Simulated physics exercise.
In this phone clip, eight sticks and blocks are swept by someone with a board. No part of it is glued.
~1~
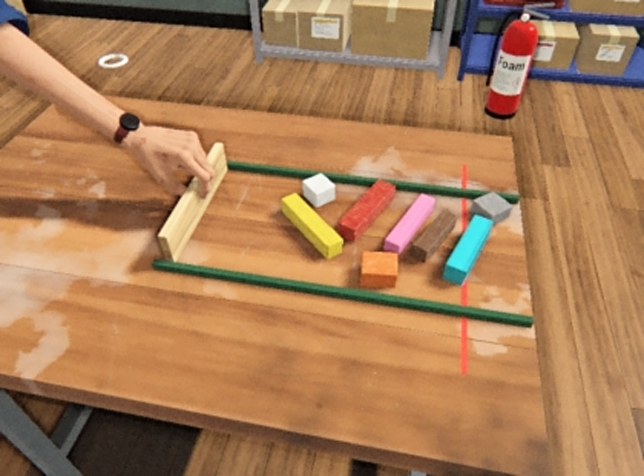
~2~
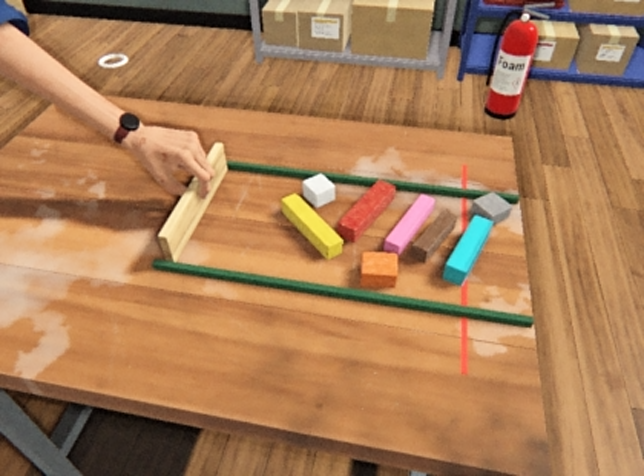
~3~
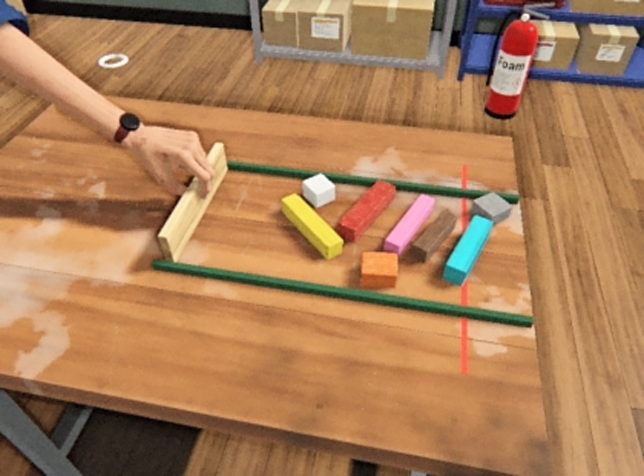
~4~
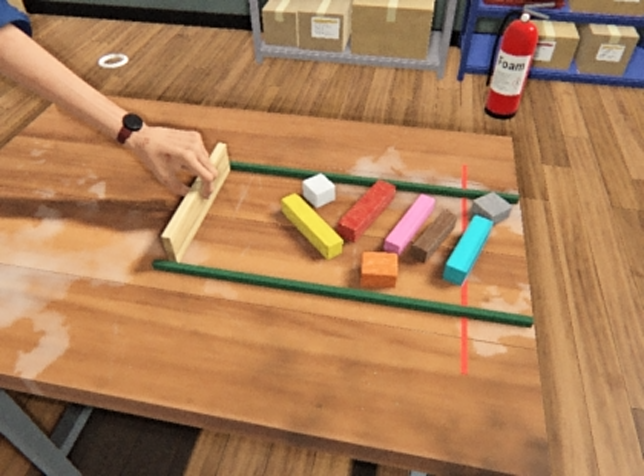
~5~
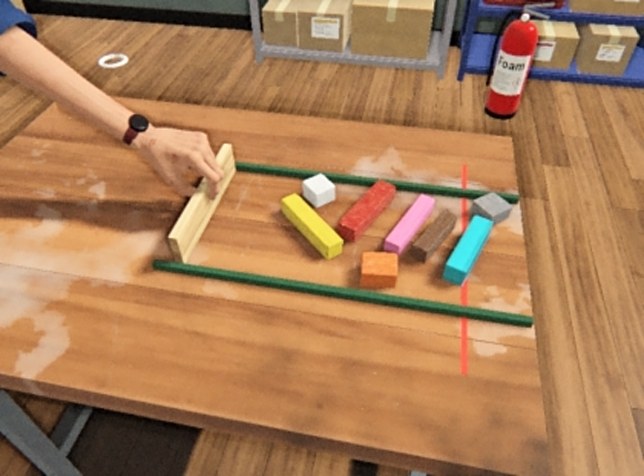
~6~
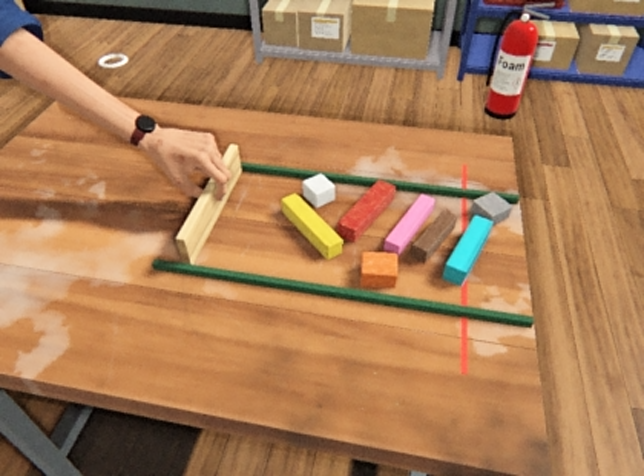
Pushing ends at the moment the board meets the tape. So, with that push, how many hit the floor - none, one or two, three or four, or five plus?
Lost: Three or four.
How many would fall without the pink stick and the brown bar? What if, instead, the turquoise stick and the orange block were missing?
First 1, second 2.
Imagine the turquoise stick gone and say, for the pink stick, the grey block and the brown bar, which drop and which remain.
The pink stick stays put; the grey block comes off; the brown bar comes off.
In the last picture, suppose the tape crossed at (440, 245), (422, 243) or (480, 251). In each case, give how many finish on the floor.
Counts per try: 0; 0; 4.
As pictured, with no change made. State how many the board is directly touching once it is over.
It touches 2.
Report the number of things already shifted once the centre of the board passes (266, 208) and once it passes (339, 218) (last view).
It comes to 0 for the first spot, 3 for the other.
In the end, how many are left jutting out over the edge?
That comes to 1 of them.
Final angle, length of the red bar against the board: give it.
Around 10 degrees.
Soon after, none off yet; grey block at rest near (491, 210); turquoise stick at rest near (469, 250); brown bar at rest near (435, 236).
At rest, the number that fall off is three or four; fallen, brown bar, turquoise stick and grey block.
